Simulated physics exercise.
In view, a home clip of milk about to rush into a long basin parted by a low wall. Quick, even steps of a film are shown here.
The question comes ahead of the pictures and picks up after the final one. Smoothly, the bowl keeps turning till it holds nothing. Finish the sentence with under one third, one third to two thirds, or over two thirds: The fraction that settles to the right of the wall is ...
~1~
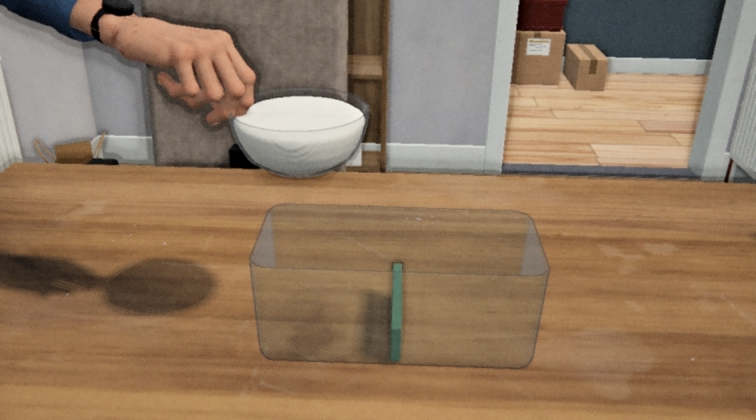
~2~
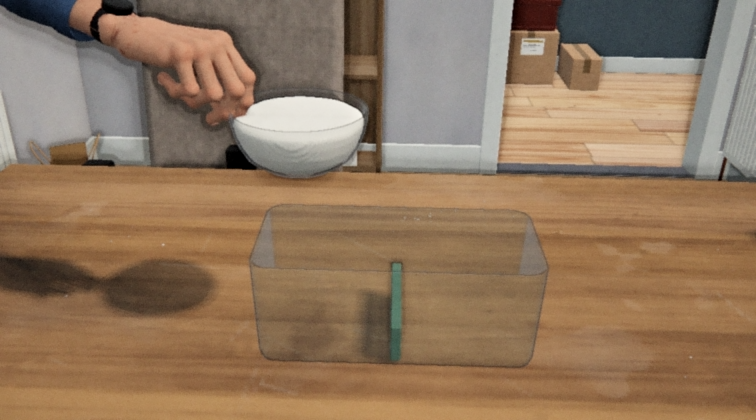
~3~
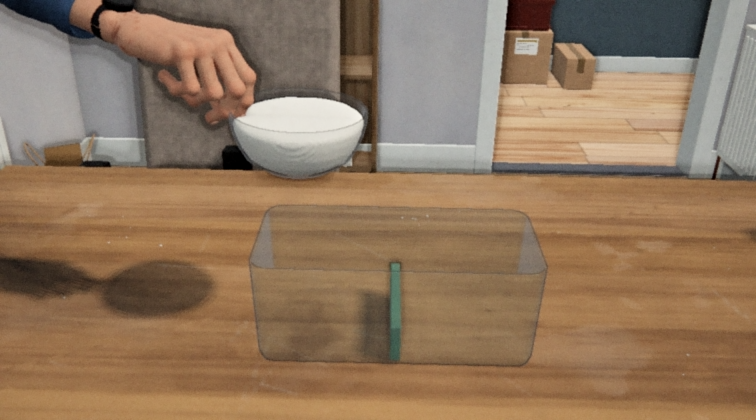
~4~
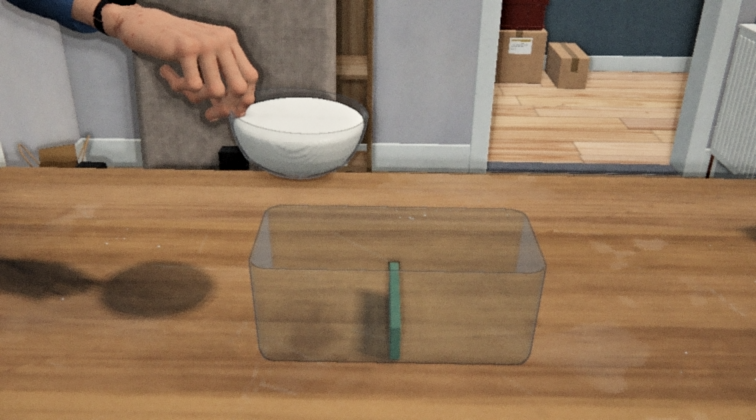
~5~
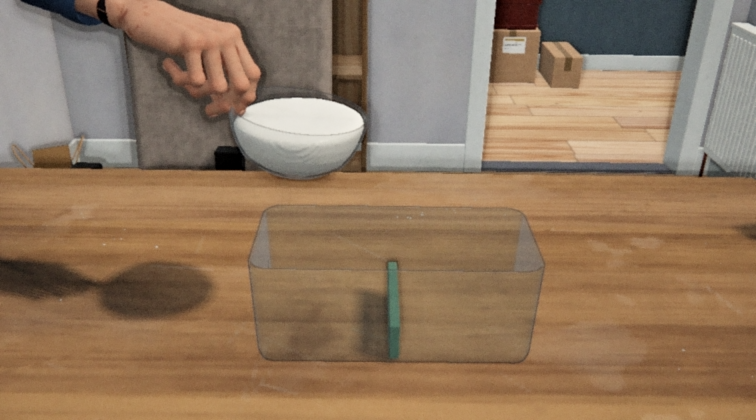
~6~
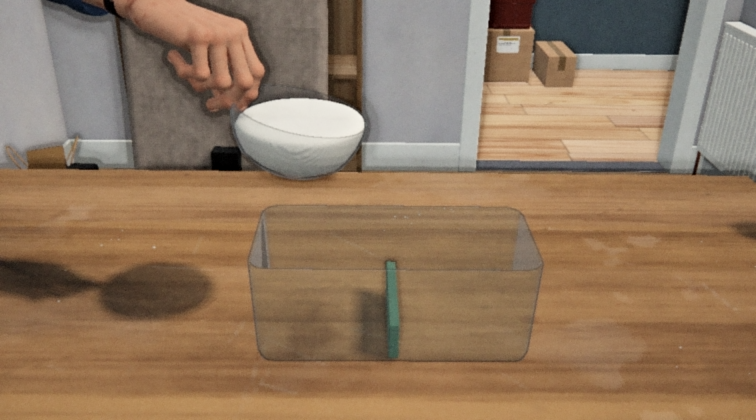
The fraction that settles to the right of the wall is over two thirds.
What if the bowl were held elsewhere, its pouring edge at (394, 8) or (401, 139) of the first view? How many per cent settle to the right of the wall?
About 90 per cent, then about 90 per cent.
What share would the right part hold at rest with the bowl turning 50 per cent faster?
About 70 in a hundred.
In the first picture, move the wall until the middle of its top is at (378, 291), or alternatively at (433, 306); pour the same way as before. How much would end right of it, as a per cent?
First try: Roughly 85 per cent; second try: 35 per cent.
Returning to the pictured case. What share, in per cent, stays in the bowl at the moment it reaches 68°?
Near 30 per cent.
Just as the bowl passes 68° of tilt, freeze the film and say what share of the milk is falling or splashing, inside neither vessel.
Share out of both vessels: Approx. 30 %.
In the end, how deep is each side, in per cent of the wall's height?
It settles around 10 on the left side and around 50 on the right side.
A moment on, the bowl is tipped part way and 28 per cent is still to pour, 3 is left of the wall and 37 right of it.
Next, the bowl is tipped right over and 0 per cent is still to pour, 22 is left of the wall and 76 right of it.
Then the bowl is tipped right over and 0 per cent is still to pour, 23 is left of the wall and 77 right of it.
Later the bowl is tipped right over and 0 per cent is still to pour, 23 is left of the wall and 77 right of it.
Finally, 23 per cent lies left of the wall, 77 right of it and 0 outside.
